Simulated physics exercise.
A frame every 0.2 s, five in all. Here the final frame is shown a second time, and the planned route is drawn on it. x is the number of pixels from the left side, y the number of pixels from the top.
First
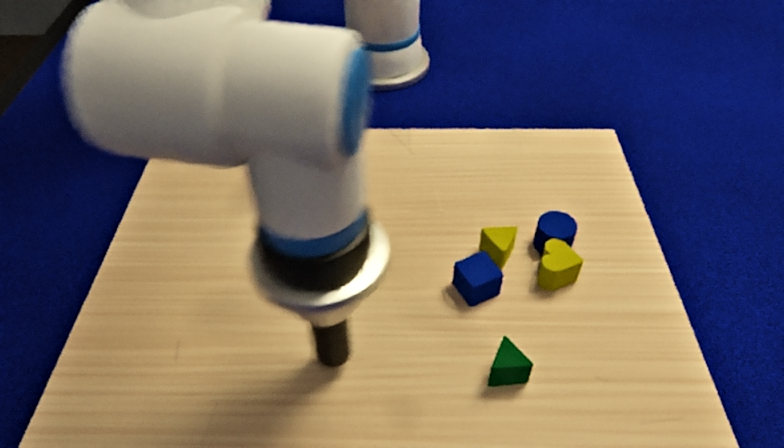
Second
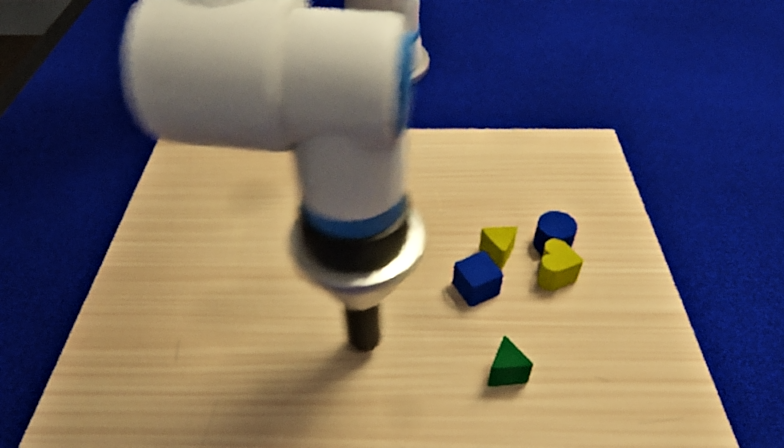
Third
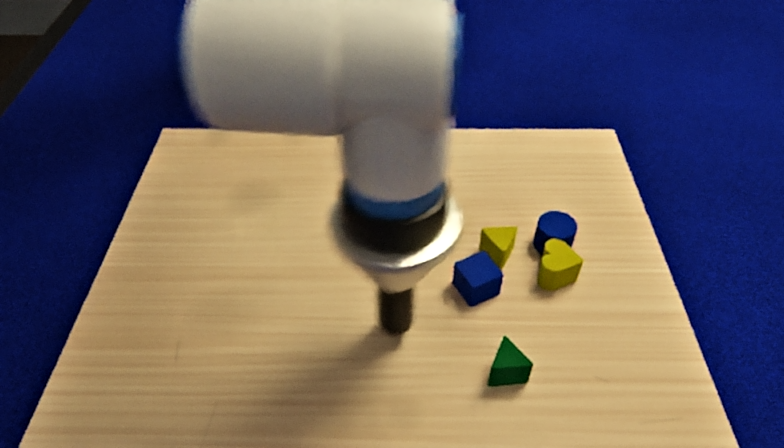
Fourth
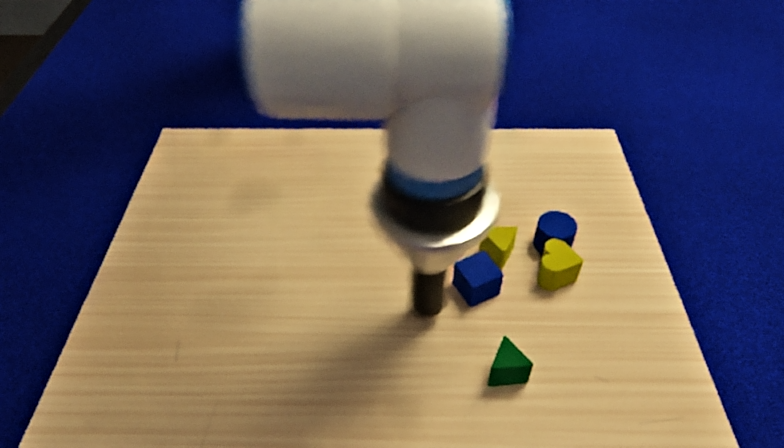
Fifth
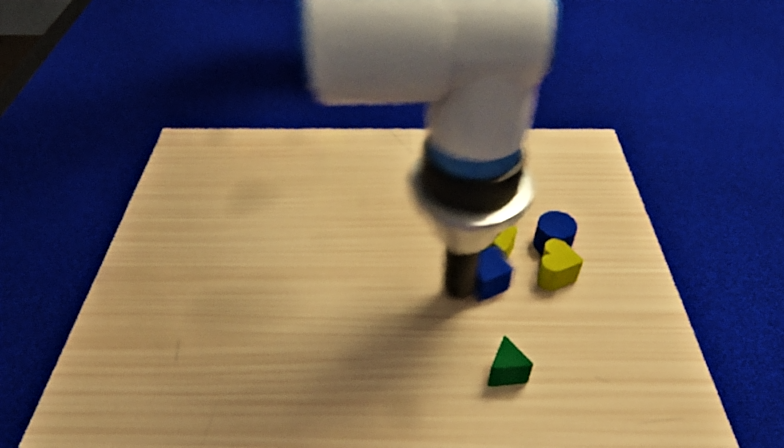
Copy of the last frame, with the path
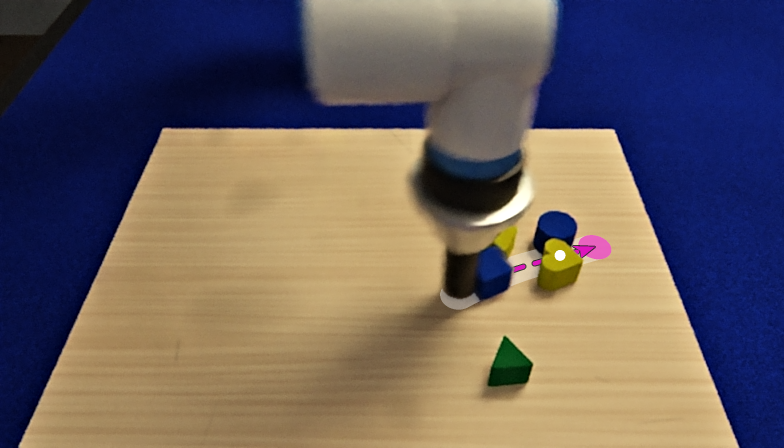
At the start, a white robot arm holds a dark rod over a wooden board, left of a blue cube, a green triangle and other small blocks. The arm glides right and slightly away across the board, and by the end the rod is against the blue cube's left side.
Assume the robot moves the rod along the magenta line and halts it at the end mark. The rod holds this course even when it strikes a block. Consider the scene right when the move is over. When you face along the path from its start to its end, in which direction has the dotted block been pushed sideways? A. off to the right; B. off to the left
I'll go with A - off to the right.
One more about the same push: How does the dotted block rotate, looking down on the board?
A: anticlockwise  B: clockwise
The correct letter is B.
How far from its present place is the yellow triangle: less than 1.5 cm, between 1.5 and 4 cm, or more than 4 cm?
It goes a little way, 1.5 to 4 cm.
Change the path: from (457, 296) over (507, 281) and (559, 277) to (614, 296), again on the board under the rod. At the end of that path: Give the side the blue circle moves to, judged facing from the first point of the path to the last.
That block drifts left.
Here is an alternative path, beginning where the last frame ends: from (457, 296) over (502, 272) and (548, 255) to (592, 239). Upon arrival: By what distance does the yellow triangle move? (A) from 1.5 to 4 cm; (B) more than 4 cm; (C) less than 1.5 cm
A.
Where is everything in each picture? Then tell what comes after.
The first picture shows tip of the rod (333, 352), middles of tops, blue square block (479, 268), yellow triangle (501, 235), blue circle (558, 224), yellow heart block (560, 255).
The second picture shows rod (364, 336), nothing pushed.
The third picture shows rod (396, 320), nothing pushed.
The fourth picture shows rod (427, 303), nothing pushed.
The fifth picture shows rod (459, 285), blue square block (490, 263), yellow triangle (501, 235), blue circle (558, 224), yellow heart block (560, 255).
The line goes from (457, 296) over (502, 274) and (549, 260) to (595, 247); the dot is on the yellow heart block.
The first path, step by step. One third of the way, rod (504, 264); blue square block (536, 243); yellow triangle (515, 224), turned 75° anticlockwise; yellow heart block (571, 255).
Two thirds of the way, rod (552, 249); blue square block (575, 223), turned 20° anticlockwise; yellow triangle (515, 223), turned 80° anticlockwise; blue circle (591, 202); yellow heart block (586, 255), turned 35° clockwise.
At the end, rod (599, 237); blue square block (613, 206), turned 45° anticlockwise; yellow triangle (515, 223), turned 80° anticlockwise; blue circle (609, 182); yellow heart block (594, 256), turned 60° clockwise.
